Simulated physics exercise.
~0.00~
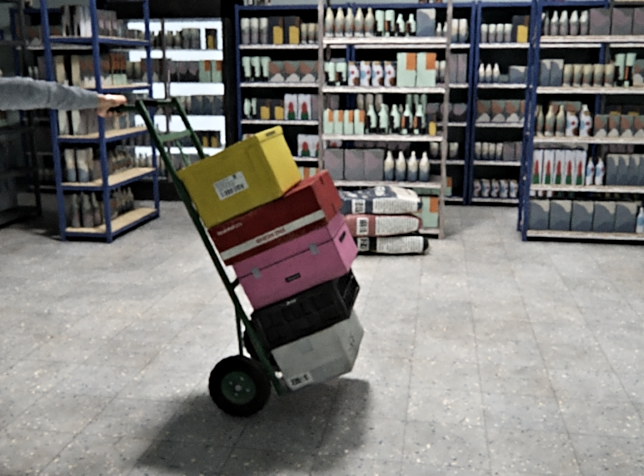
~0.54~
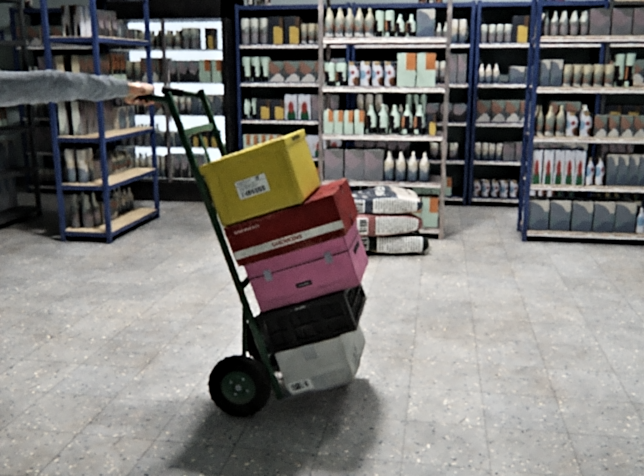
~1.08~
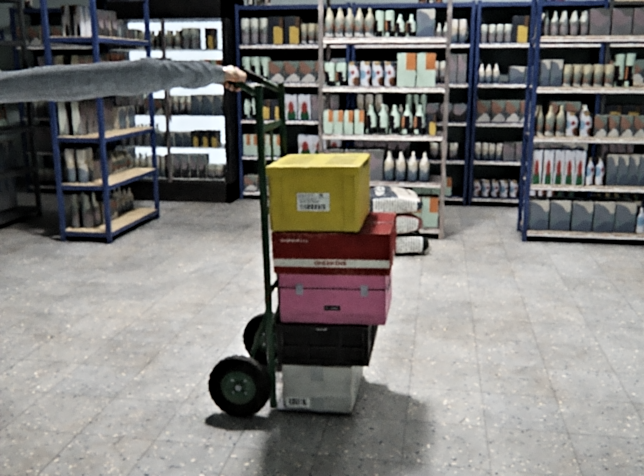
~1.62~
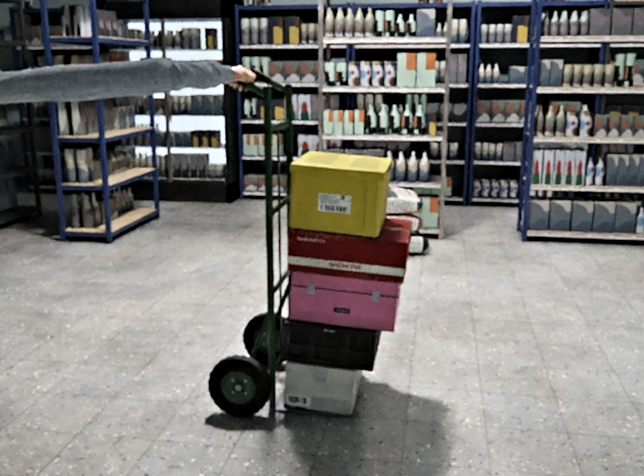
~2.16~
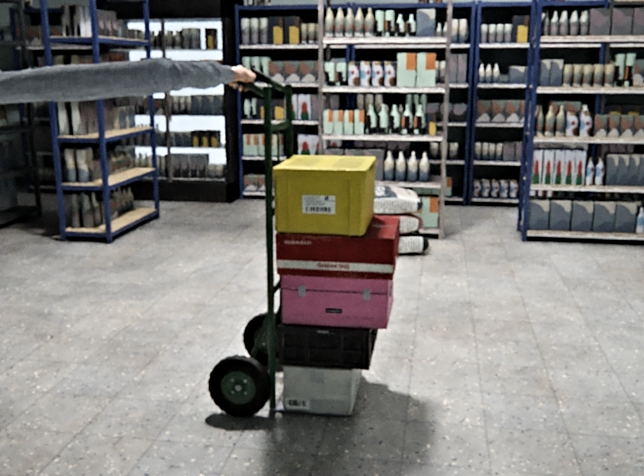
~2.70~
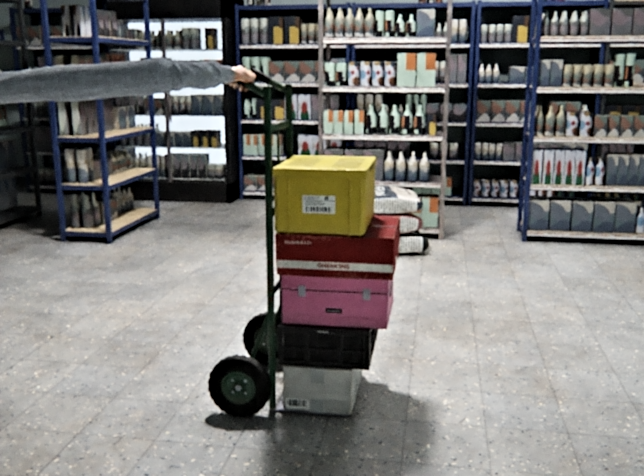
A hand truck stacked with five boxes is tipped upright by an arm and stands still, still loaded.
